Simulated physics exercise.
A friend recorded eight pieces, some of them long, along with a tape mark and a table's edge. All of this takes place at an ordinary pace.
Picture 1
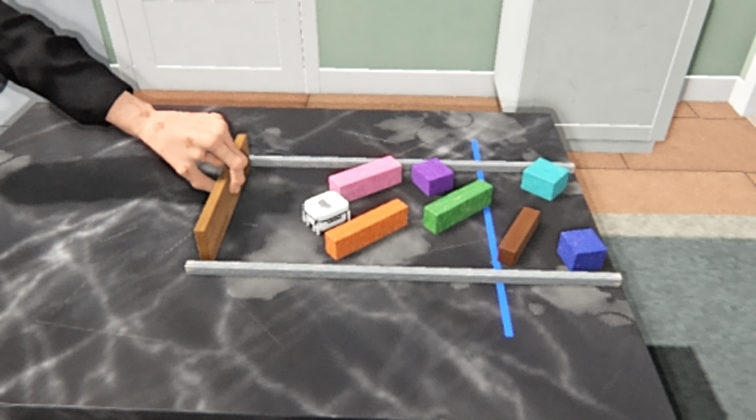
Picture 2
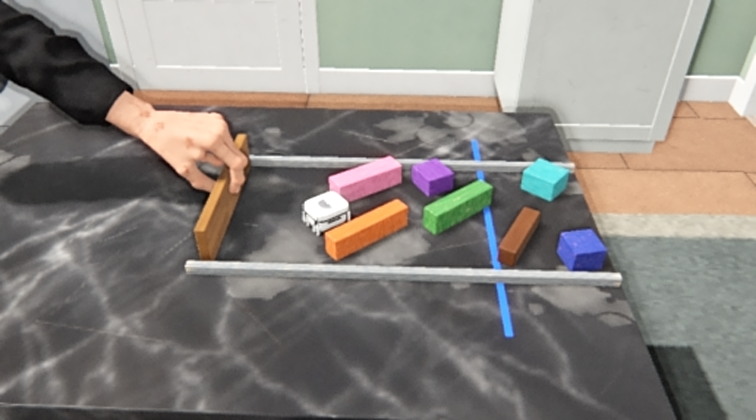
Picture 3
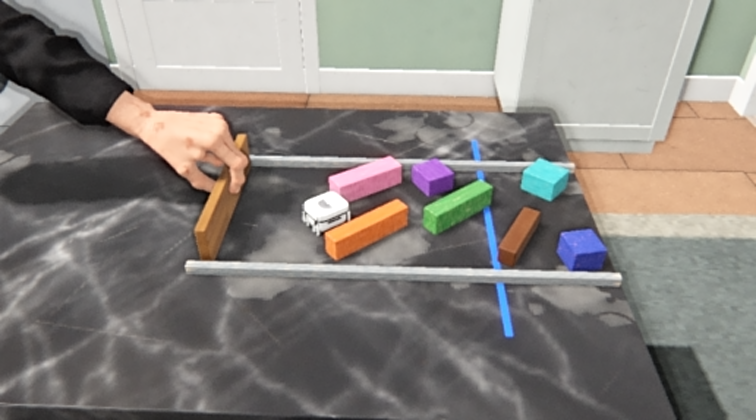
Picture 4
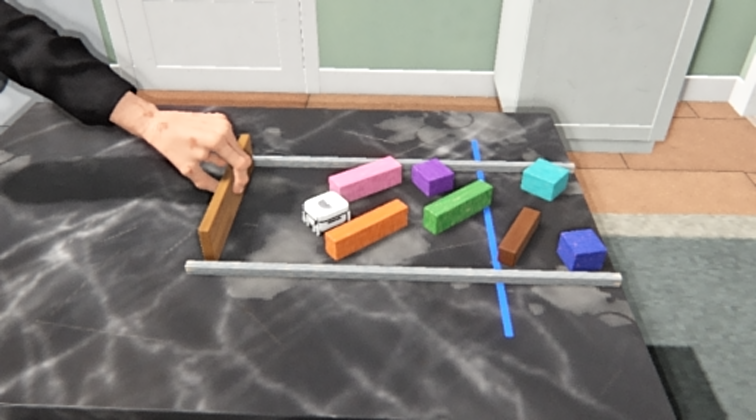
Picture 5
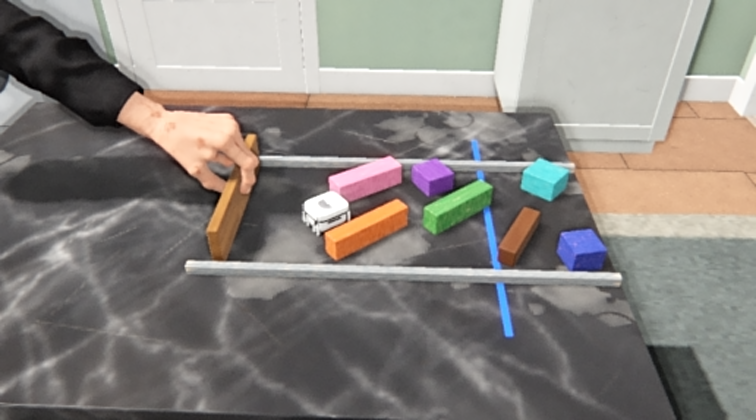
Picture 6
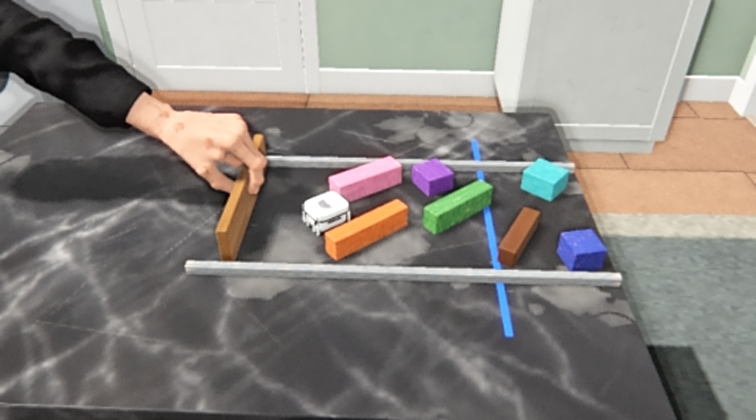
A hand in a dark sleeve holds a wooden board upright at the left of a dark marble-patterned table, seen from above at an angle. Between two pale rails lie a white case, pink, orange and green bars, a purple block and, around a blue tape line, a brown stick, turquoise block and blue block. The board stays still, then slides slightly right, touching nothing else.
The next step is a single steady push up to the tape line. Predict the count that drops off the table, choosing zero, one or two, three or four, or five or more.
Nothing at all.
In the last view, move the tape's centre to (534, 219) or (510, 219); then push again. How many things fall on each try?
First 4, second 1.
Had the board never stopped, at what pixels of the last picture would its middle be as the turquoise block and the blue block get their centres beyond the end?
Near (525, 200) in the first case, near (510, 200) in the other.
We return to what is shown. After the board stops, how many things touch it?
All in all, 3.
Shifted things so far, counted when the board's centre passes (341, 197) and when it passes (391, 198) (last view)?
At the one place 3, at the other 5.
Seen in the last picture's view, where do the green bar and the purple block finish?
Look around (558, 224) for the first and around (534, 198) for the second.
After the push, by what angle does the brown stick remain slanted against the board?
The angle is some 35°.
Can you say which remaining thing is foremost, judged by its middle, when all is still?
The one out in front is the blue block.
Soon after, none off yet; blue block at rest near (581, 251); turquoise block at rest near (545, 179); brown stick at rest near (519, 236).
In the end, the number that fall off is zero.
